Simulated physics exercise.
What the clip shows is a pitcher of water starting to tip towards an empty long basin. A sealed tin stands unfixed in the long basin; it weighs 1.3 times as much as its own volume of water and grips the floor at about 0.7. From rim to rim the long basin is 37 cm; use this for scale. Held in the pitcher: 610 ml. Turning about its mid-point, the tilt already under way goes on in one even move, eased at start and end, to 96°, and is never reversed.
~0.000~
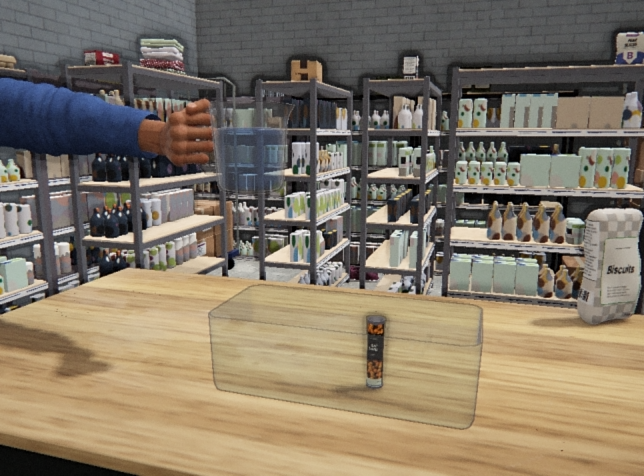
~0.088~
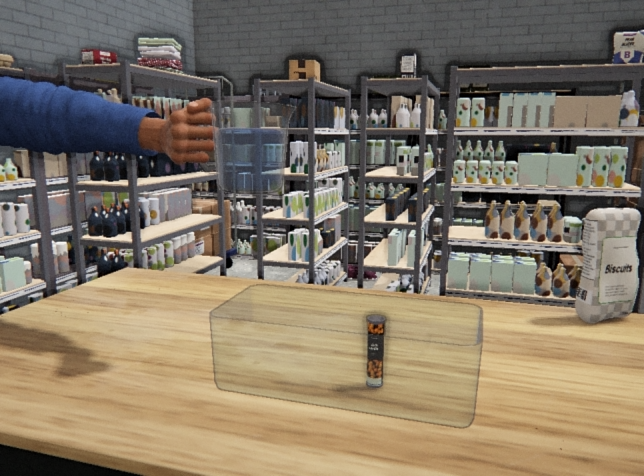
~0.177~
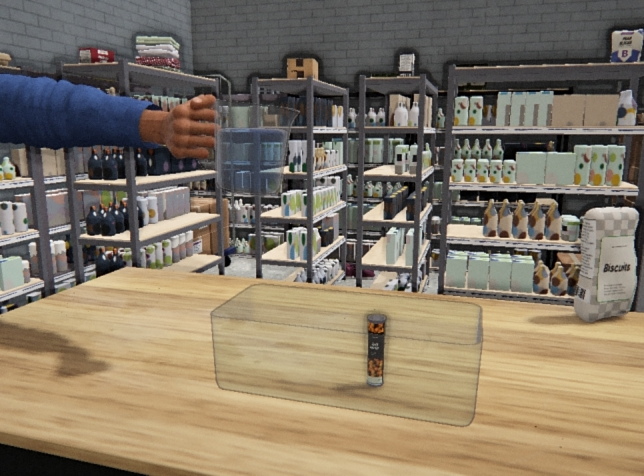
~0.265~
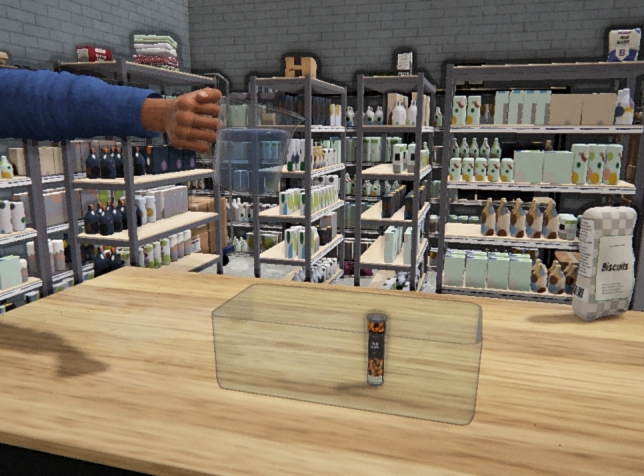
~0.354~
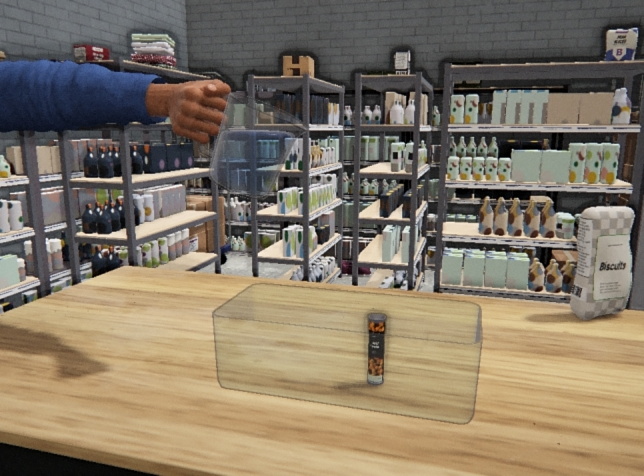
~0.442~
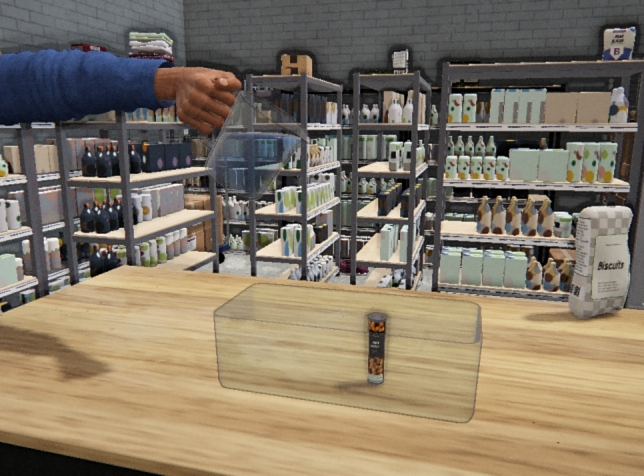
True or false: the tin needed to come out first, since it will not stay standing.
True.
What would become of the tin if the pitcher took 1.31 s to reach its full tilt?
The tin tumbles.
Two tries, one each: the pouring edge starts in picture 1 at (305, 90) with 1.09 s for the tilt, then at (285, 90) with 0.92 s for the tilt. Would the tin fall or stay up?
Run one: It tumbles. Run two: It does not tip.
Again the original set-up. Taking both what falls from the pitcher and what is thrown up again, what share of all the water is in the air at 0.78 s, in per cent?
Close to 24 in a hundred.
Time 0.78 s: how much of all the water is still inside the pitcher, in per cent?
Still held: Roughly 72 % of the total.
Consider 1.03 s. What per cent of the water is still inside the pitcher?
Close to 26 in a hundred.
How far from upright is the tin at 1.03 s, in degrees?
10°.
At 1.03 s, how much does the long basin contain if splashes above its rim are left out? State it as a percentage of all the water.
About 44 %.
After 0.78 s the tilt is 79° and 72 per cent is still to pour; the tin stands where it began.
After 1.03 s the tilt is 96° and 25 per cent is still to pour; the tin leans 12°.
After 1.30 s the tilt is 96° and 6 per cent is still to pour; the tin lies on its side.
After 1.58 s the tilt is 96° and 1 per cent is still to pour; the tin lies on its side.
In the end the tin lies on its side.
